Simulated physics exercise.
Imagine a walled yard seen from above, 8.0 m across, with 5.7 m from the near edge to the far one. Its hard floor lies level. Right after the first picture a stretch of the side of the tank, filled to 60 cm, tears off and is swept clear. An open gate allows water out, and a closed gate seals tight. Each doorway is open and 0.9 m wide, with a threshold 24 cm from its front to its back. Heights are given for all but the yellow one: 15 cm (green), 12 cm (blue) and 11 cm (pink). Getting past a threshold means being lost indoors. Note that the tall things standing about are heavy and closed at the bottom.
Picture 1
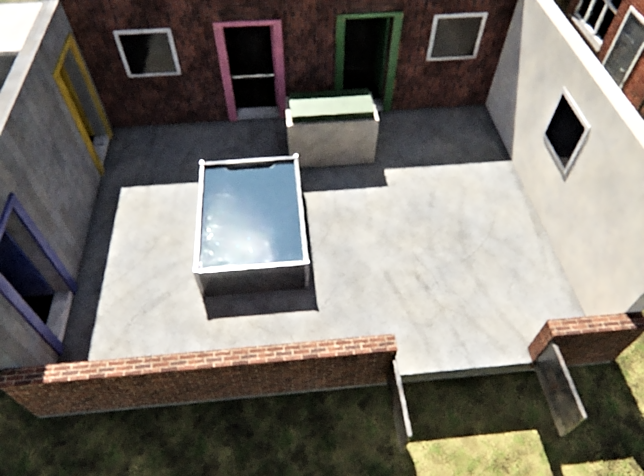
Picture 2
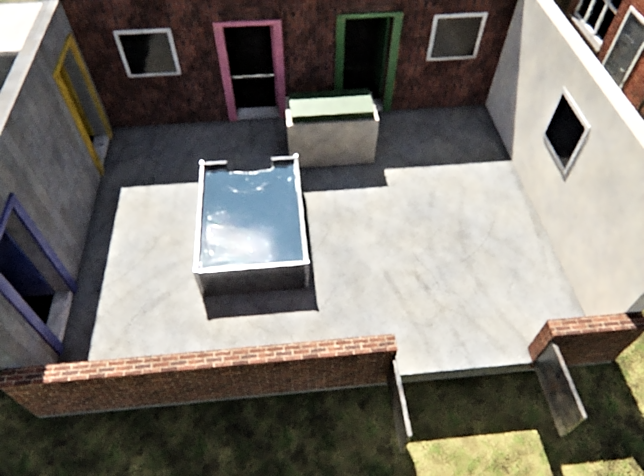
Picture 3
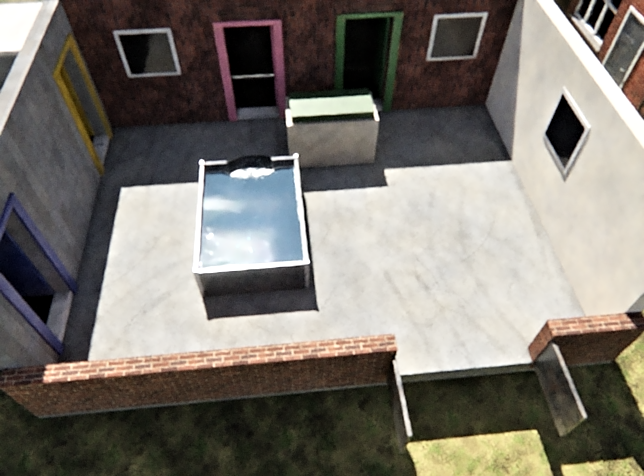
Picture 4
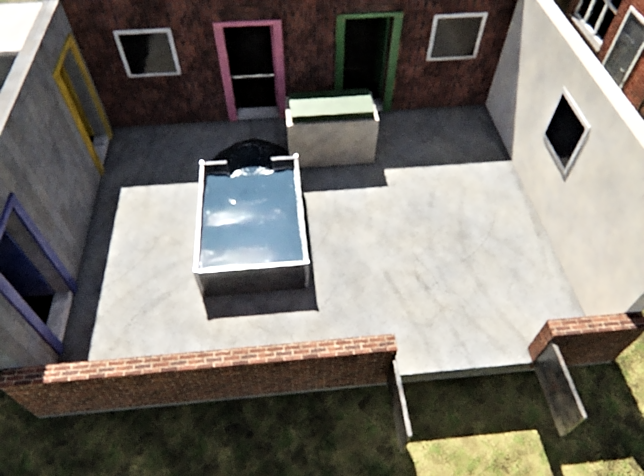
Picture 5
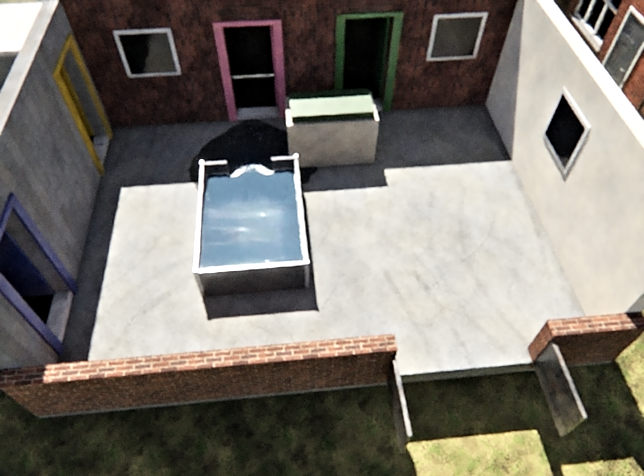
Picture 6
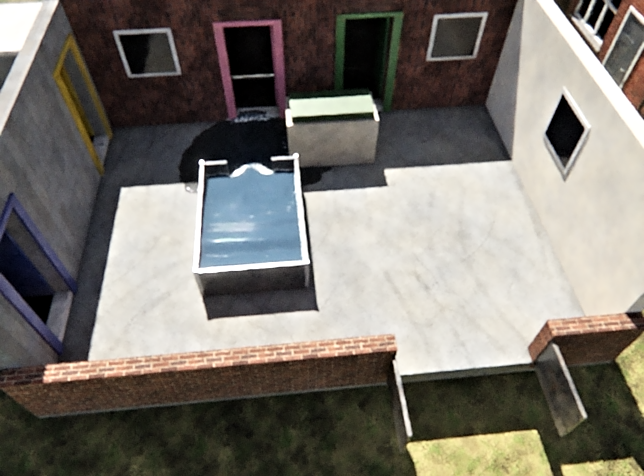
A walled yard held a still tank of water until part of its far side gave way, and water poured out across the floor behind it, spreading in a dark patch to the pink door.
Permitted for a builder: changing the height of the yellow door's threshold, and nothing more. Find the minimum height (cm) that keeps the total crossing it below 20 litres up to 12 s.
The minimum is roughly 13.5 cm.
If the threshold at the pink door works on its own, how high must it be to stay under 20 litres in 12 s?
The pink one would have to be about 27 cm high.
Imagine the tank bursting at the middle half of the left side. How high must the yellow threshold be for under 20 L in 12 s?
It should stand roughly 11.0 cm high.
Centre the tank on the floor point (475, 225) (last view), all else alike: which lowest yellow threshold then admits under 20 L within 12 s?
At least some 11.0 centimetres tall.
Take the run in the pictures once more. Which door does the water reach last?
The blue one.
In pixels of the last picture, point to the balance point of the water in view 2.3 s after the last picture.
About (244, 198).
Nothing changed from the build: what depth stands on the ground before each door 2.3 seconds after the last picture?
In cm: Green 4, blue 0, pink 25, yellow 17.
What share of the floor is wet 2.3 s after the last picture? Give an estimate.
Wet share: Around 25 %.
Then, 0.7 s after the last picture water covers 15 % of the floor, deepest (34 cm) near (253, 183); it has not reached the yellow door.
Then, 2.3 s after the last picture water covers 25 % of the floor, deepest (26 cm) near (277, 121); 17 cm at the yellow door, 3 litres in over its 16 cm threshold.
Then, 11.3 s after the last picture water covers 90 % of the floor, deepest (8 cm) near (60, 355); 7 cm at the yellow door, 8 litres in over its 16 cm threshold.
At the yellow door as built, the water peaked near 18 cm, 2.5 s after the last picture.
Run again over the same 12 s with other heights there, 30 litres in over 12.5 cm, 5 litres over 17 cm. The limit of 20 litres is kept from about 13.5 cm up.
